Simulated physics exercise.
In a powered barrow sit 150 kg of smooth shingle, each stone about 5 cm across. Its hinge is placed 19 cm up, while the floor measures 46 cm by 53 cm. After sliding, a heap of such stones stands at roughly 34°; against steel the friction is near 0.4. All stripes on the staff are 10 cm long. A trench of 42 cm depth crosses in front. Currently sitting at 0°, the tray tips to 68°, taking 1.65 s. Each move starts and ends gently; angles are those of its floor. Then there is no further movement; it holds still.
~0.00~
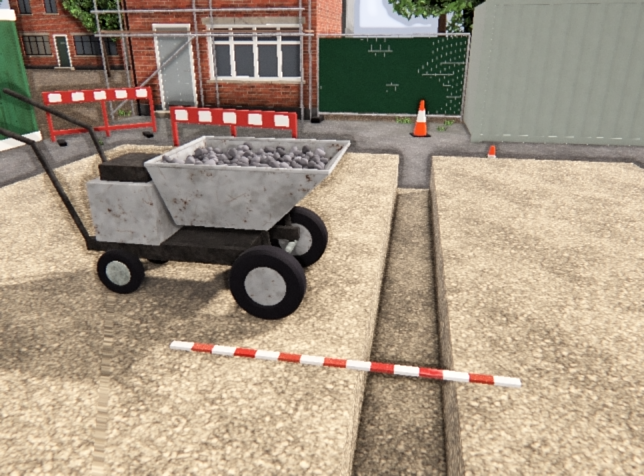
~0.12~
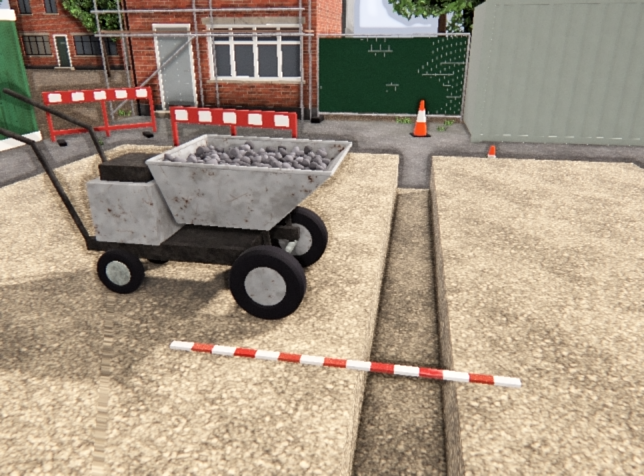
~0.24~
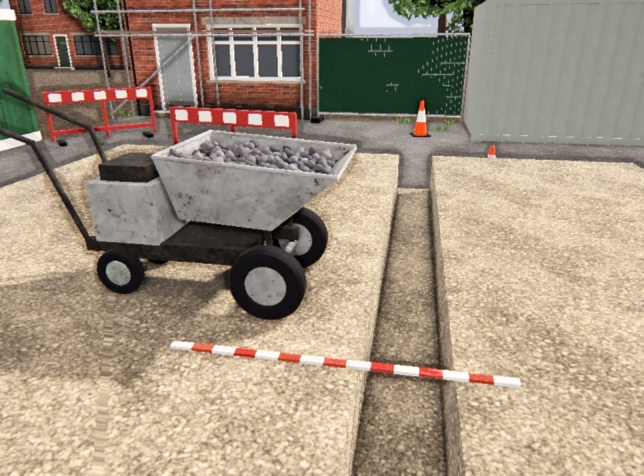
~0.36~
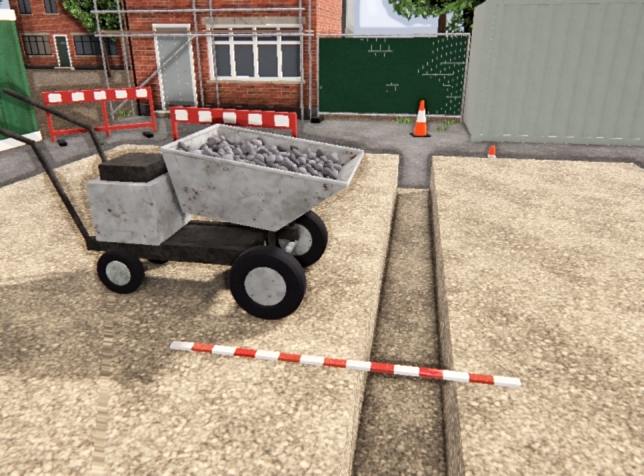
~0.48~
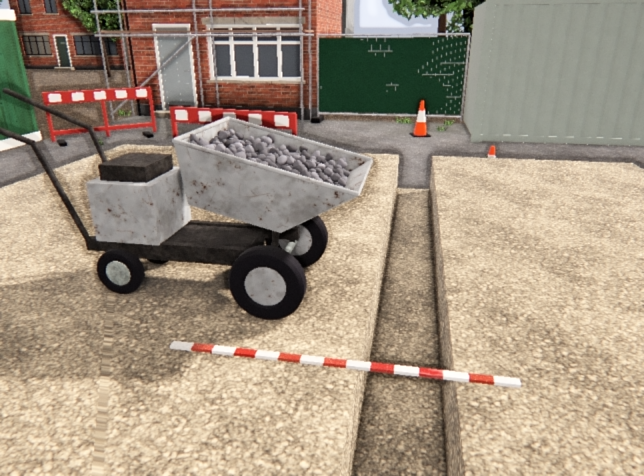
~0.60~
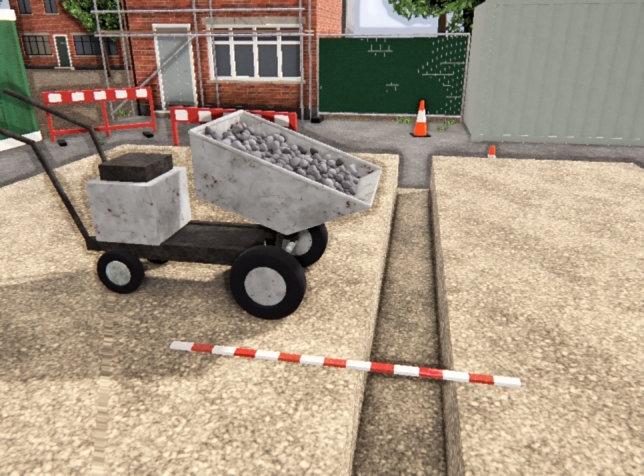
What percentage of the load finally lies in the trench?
About 78 per cent.
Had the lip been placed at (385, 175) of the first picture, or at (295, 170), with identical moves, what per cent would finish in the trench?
About 10 per cent from the first spot, about 100 from the second.
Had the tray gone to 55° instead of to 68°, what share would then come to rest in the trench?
About 75 per cent would end up in the trench.
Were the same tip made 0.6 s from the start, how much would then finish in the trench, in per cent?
Roughly 60% would finish there.
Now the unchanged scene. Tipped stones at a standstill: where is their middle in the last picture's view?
I'd point somewhere around (421, 355).
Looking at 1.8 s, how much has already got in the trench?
Around 50 per cent of it, at that instant.
After 1.2 s the floor is at 58°; 98 % in the tray, 2 % in the trench; the foremost stones are at (424, 269).
After 1.8 s the floor is at 68°; 33 % in the tray, 49 % in the trench, 18 % past the trench; the foremost stones are at (541, 309).
After 2.1 s the floor is at 68°; 8 % in the tray, 69 % in the trench, 23 % past the trench; the foremost stones are at (606, 320).
After 4.1 s the floor is at 68°; 0 % in the tray, 78 % in the trench, 22 % past the trench; the foremost stones are at (636, 331).
